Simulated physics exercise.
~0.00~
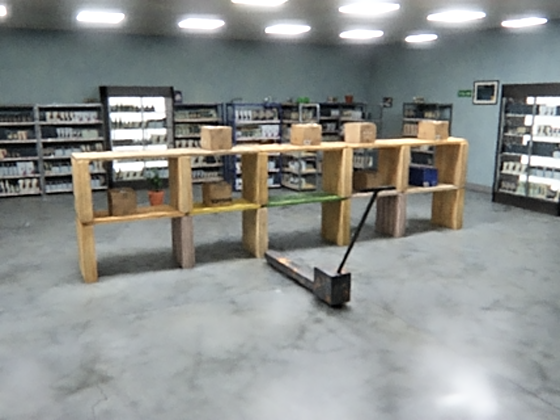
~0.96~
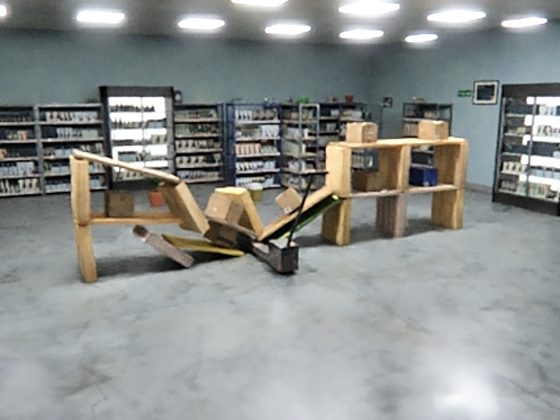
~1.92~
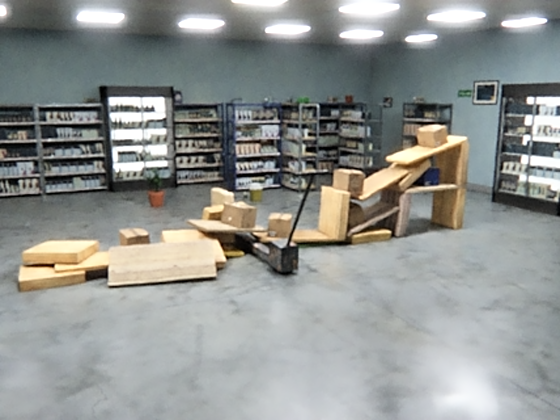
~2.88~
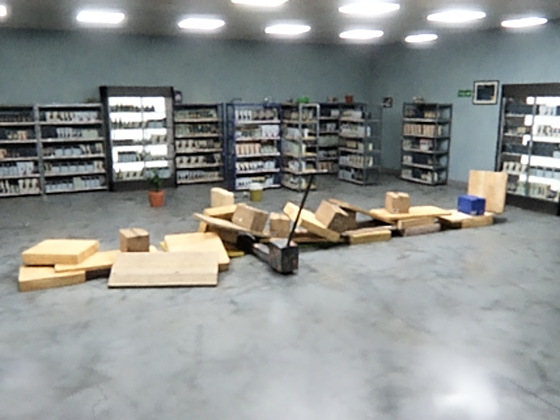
A long two-tier rack of loose wooden boards and upright slabs, with cartons on top, stands across a grey shop floor, seen from a fixed view in front, with stocked shelves along the walls behind. A green board and a yellow board sit in its lower tier, and a dark jack with a raised handle is low near the middle. The jack pushes in to the left and back, and the middle sags and tips. The left part then falls flat, and the right part leans and collapses. Nearly everything ends in a low heap, the green board down, a blue carton at right.
